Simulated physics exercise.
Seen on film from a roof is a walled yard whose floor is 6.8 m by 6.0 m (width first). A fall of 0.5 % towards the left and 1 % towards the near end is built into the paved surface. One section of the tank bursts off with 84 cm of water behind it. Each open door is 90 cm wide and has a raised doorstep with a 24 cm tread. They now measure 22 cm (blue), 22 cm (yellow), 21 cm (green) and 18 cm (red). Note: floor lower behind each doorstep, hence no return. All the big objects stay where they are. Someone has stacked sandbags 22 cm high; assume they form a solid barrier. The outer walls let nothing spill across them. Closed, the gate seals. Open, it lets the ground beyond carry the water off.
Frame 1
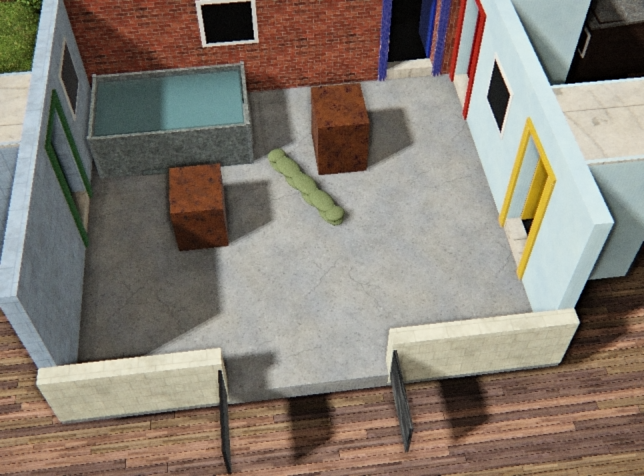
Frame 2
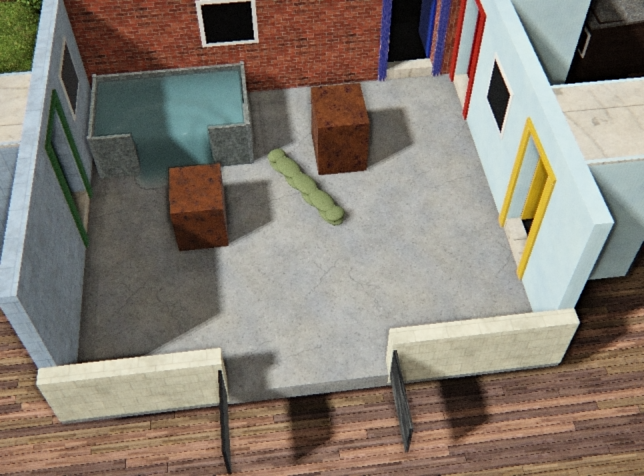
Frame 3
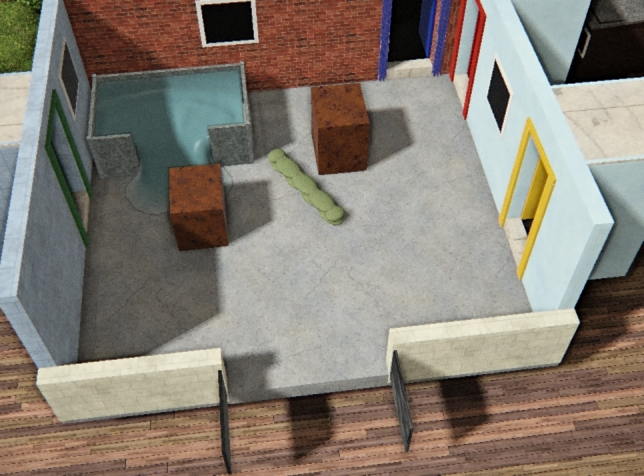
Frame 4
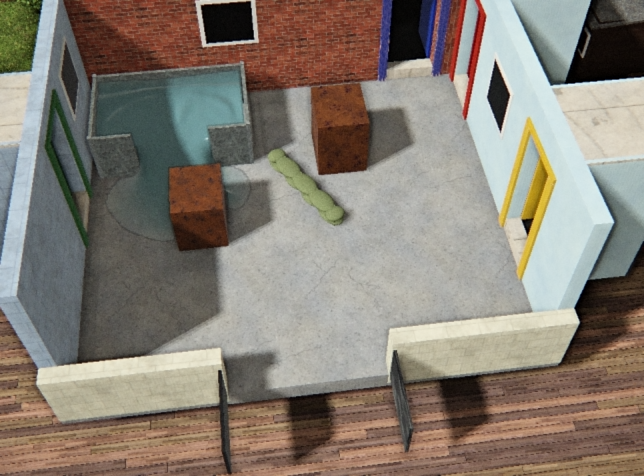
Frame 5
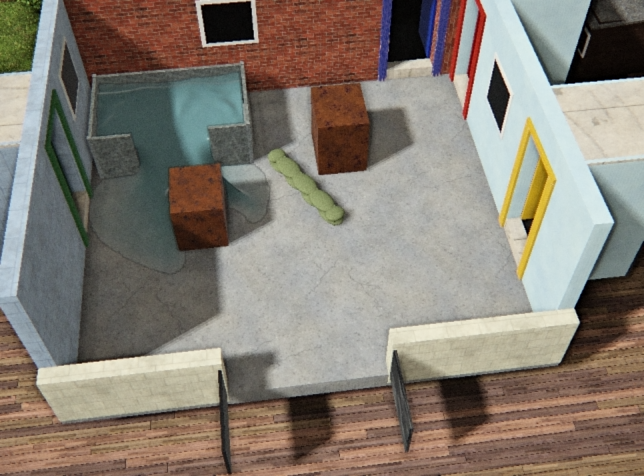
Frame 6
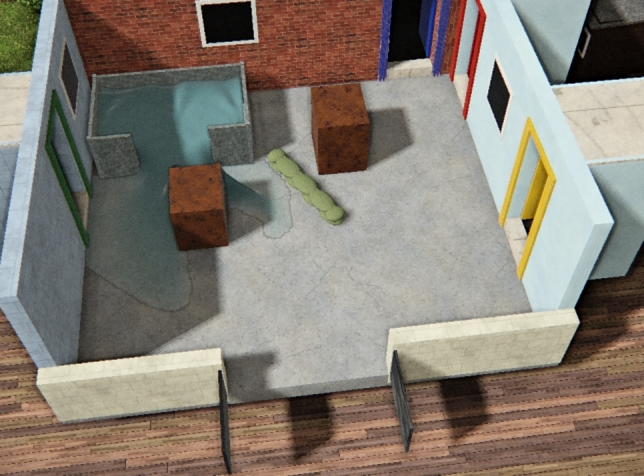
Water pours from a gap in the front of a grey tank at the back left of a walled yard, seen from high above with a still camera. Two rusty brown blocks and a lumpy green barrier stand on grey paving, with green, yellow, red and blue doorways around. The water spreads forward, parts around the nearer block and reaches the green doorway at left.
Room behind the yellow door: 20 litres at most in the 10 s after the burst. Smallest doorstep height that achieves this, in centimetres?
10 cm.
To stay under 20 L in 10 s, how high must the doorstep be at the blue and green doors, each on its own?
Some 7.0 cm for blue, some 26 cm for green.
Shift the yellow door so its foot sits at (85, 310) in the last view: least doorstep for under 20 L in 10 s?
It needs about 16 cm.
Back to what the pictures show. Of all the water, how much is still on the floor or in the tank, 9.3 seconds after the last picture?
Something like 84 per cent of it remains.
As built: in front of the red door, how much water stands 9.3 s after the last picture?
About 12.0 cm.
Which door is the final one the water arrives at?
The red one.
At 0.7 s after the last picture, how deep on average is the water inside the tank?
About 48 cm.
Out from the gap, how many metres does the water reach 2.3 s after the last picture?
Reach: Approx. 6.6 m.
Then, 0.7 s after the last picture water covers 30 % of the floor, deepest (62 cm) near (76, 396); it has not reached the yellow door.
Then, 2.3 s after the last picture water covers 65 % of the floor, deepest (34 cm) near (186, 201); it has not reached the yellow door.
Then, 9.3 s after the last picture water covers 95 % of the floor, deepest (12 cm) near (451, 94); 9 cm at the yellow door, 0 litres in over its 22 cm doorstep.
At the yellow door as built, the water peaked near 14 cm, 5.3 s after the last picture.
With a doorstep of 9 cm, 28 litres would have come in within the 10 s; with 12 cm, 6 litres. So under 20 litres takes about 10 cm.
